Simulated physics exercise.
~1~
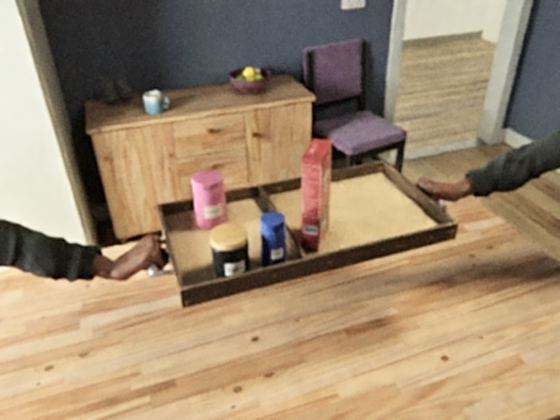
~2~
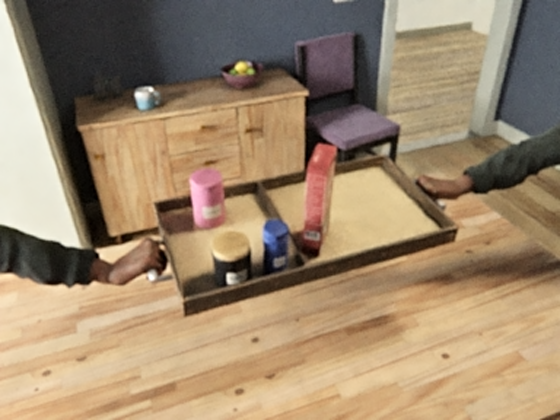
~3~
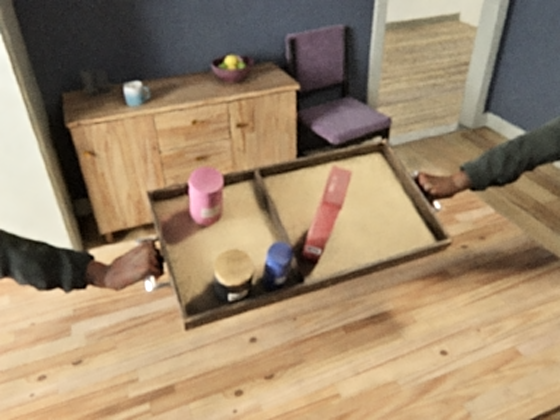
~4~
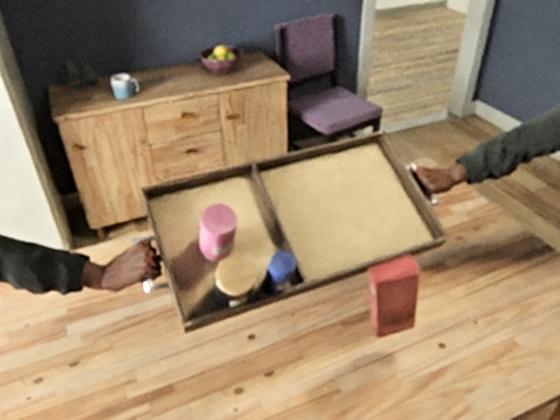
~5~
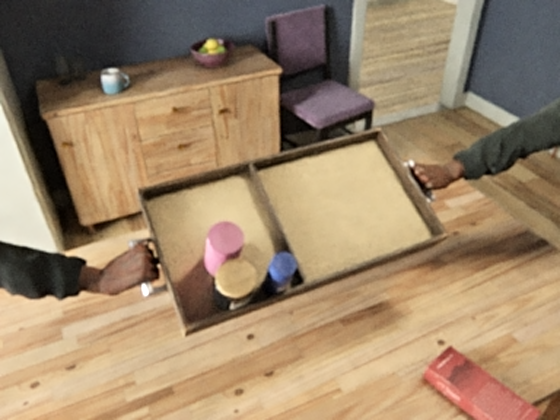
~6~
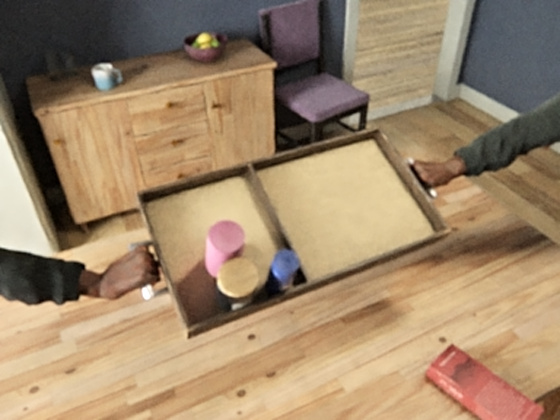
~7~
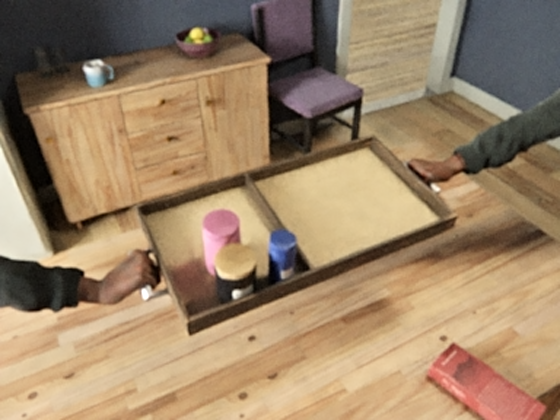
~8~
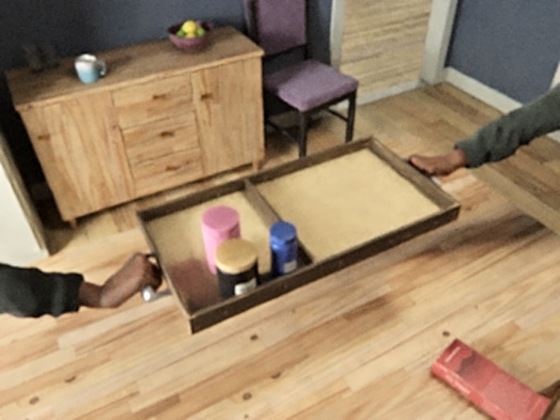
In a room, two hands tip a tray and its red packet falls to the floor.
